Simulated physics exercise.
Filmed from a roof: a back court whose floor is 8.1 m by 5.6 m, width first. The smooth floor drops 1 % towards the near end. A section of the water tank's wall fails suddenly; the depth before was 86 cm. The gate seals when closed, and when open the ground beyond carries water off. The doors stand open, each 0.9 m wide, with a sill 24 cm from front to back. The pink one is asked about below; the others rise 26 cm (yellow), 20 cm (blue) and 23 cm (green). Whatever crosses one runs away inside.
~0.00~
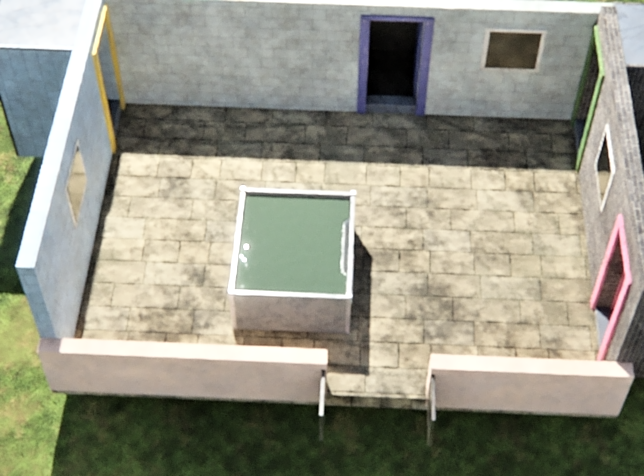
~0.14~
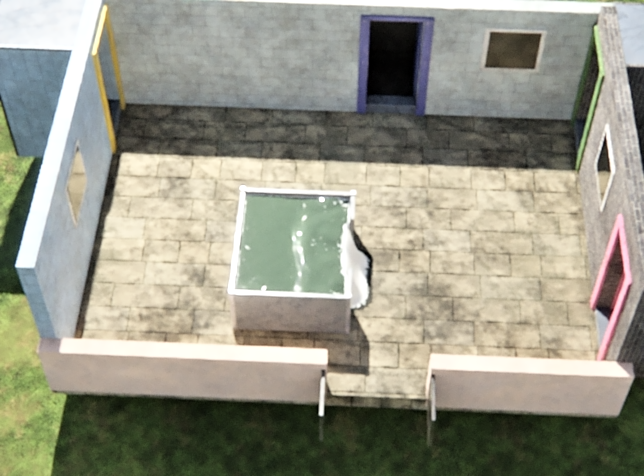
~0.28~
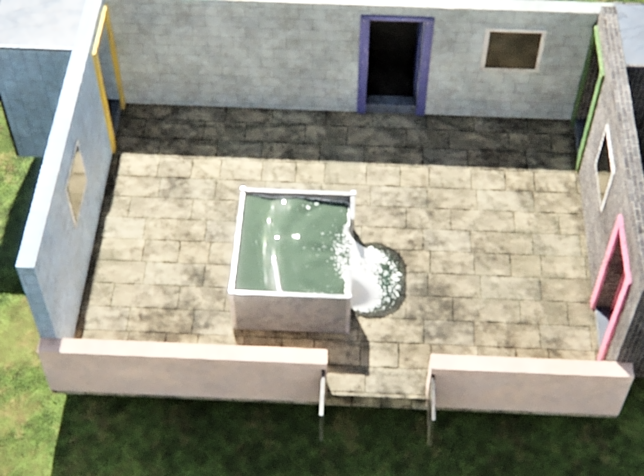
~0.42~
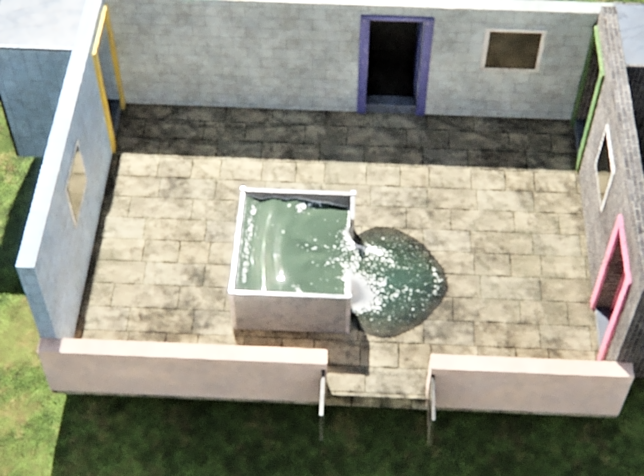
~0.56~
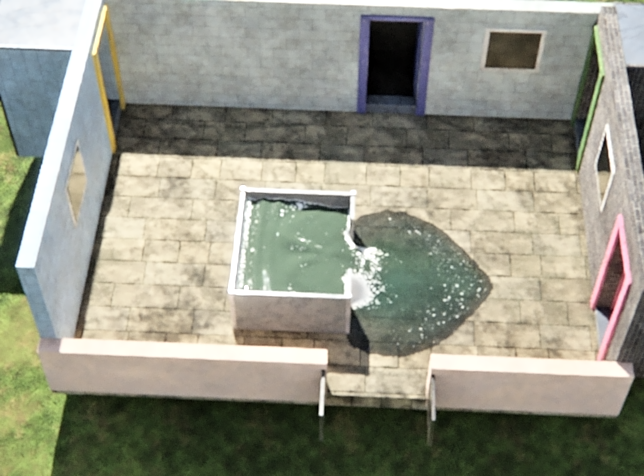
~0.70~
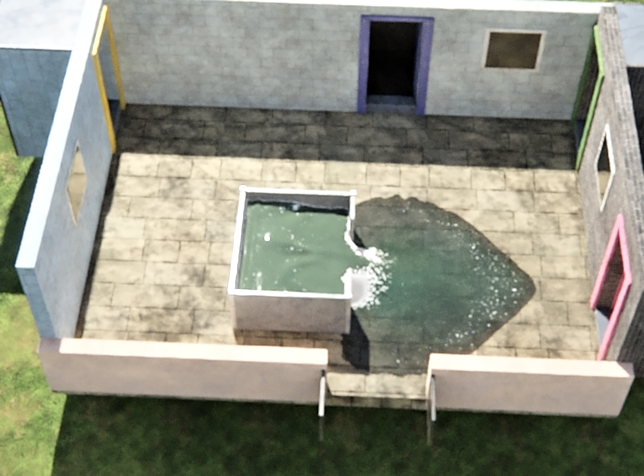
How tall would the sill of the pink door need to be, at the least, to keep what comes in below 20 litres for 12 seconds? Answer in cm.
Some 25 cm above the ground.
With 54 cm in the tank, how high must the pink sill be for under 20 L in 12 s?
Some 14.0 cm.
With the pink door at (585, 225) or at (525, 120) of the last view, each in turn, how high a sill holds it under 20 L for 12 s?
Roughly 18 and 16 cm.
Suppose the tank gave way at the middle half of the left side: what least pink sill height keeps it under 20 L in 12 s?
Then roughly 8.0 cm.
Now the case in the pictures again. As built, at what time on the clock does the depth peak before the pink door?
Near 2.2 s.
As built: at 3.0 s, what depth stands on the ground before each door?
Depths in cm: Yellow 0, pink 25, blue 0, green 17.
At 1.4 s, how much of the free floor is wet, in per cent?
About 35 per cent.
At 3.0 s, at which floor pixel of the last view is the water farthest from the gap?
Around (564, 120).
After 1.4 s water covers 35 % of the floor, deepest (42 cm) near (356, 284); 19 cm at the pink door, 12 litres in over its 11 cm sill.
After 3.0 s water covers 40 % of the floor, deepest (28 cm) near (564, 120); 25 cm at the pink door, 155 litres in over its 11 cm sill.
After 12.0 s water covers 95 % of the floor, deepest (11 cm) near (68, 369); 9 cm at the pink door, 227 litres in over its 11 cm sill.
At the pink door as built, the water arrived by 1.1 s and peaked near 32 cm at 2.2 s.
Run again over the same 12 s with other heights there, 38 litres in over 22.5 cm, 5 litres over 30.5 cm. The limit of 20 litres is kept from about 25 cm up.
